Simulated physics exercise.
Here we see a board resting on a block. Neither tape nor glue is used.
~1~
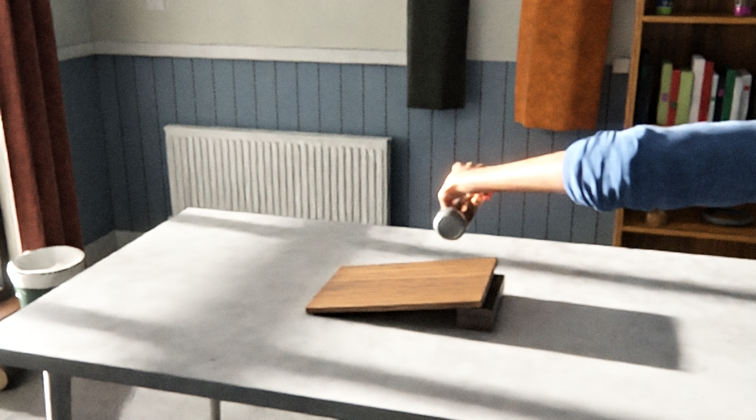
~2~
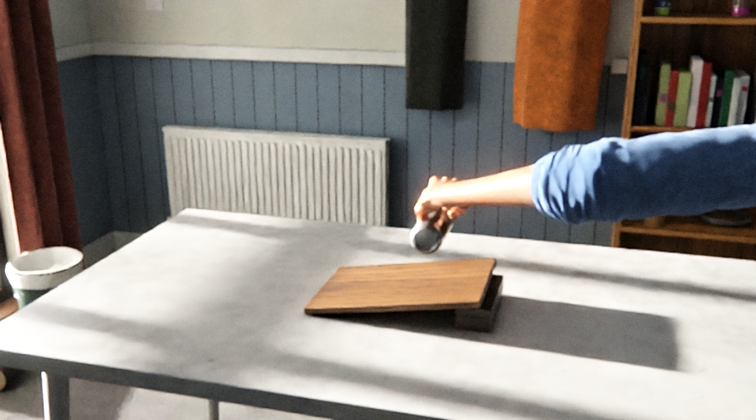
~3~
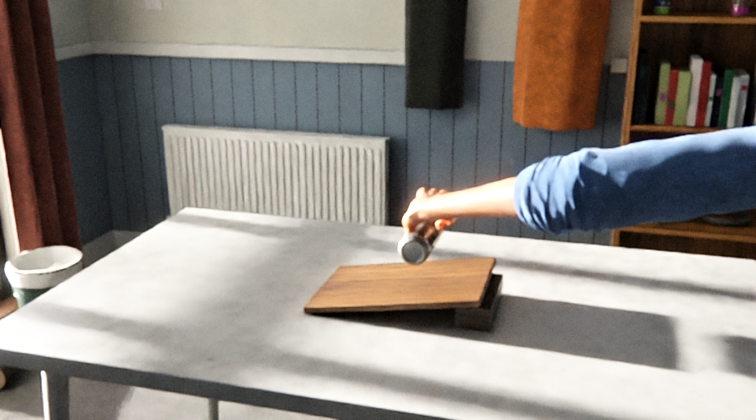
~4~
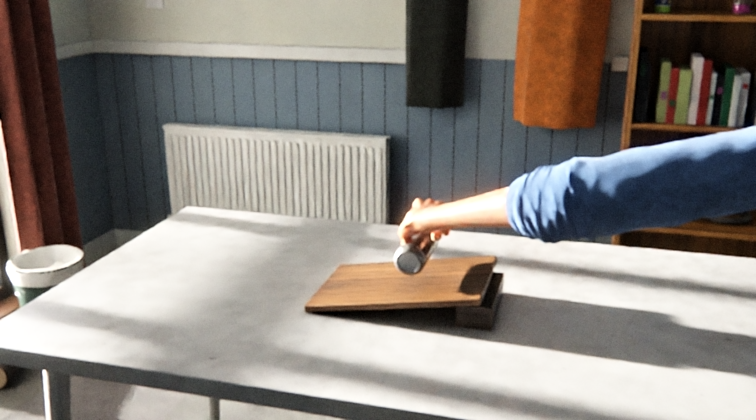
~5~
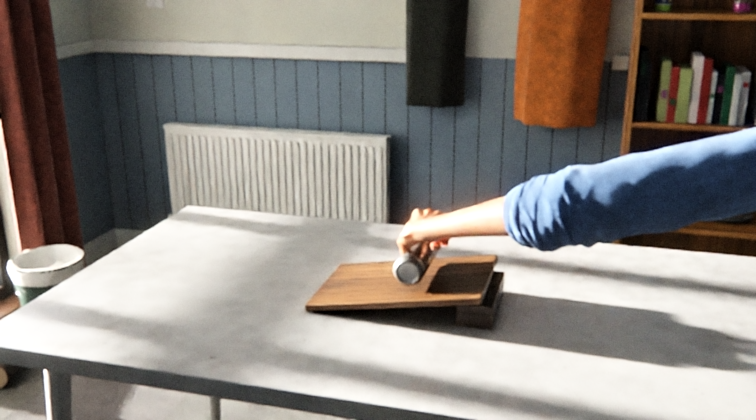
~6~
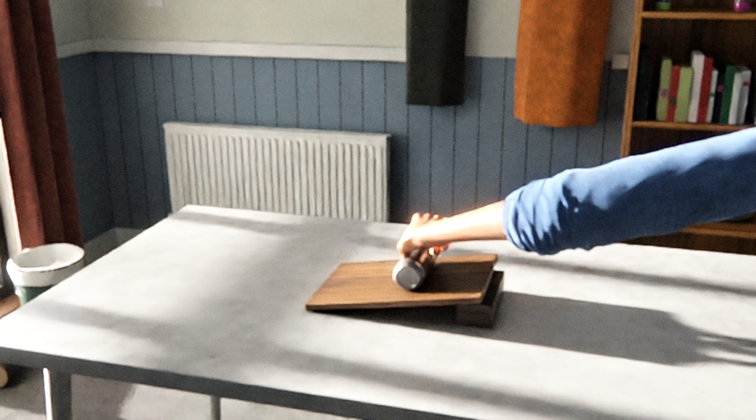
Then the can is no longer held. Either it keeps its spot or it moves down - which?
Fails to hold.
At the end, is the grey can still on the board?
In the end it goes over the edge.
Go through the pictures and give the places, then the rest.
On its way; grey can (457, 214), in the first picture.
On its way; grey can (434, 227), in the second picture.
On its way; grey can (422, 238), in the third picture.
On its way; grey can (418, 249), in the fourth picture.
On its way; grey can (417, 258), in the fifth picture.
In place under the hand; grey can (417, 263), in the sixth picture.
Then, 0.90 s past the last view, grey can now off the board.
Then, 1.60 s past the last view, things are still on the move.
Then, 2.20 s past the last view, as before.
Finally, off the board, grey can. The grey can slides or rolls down.
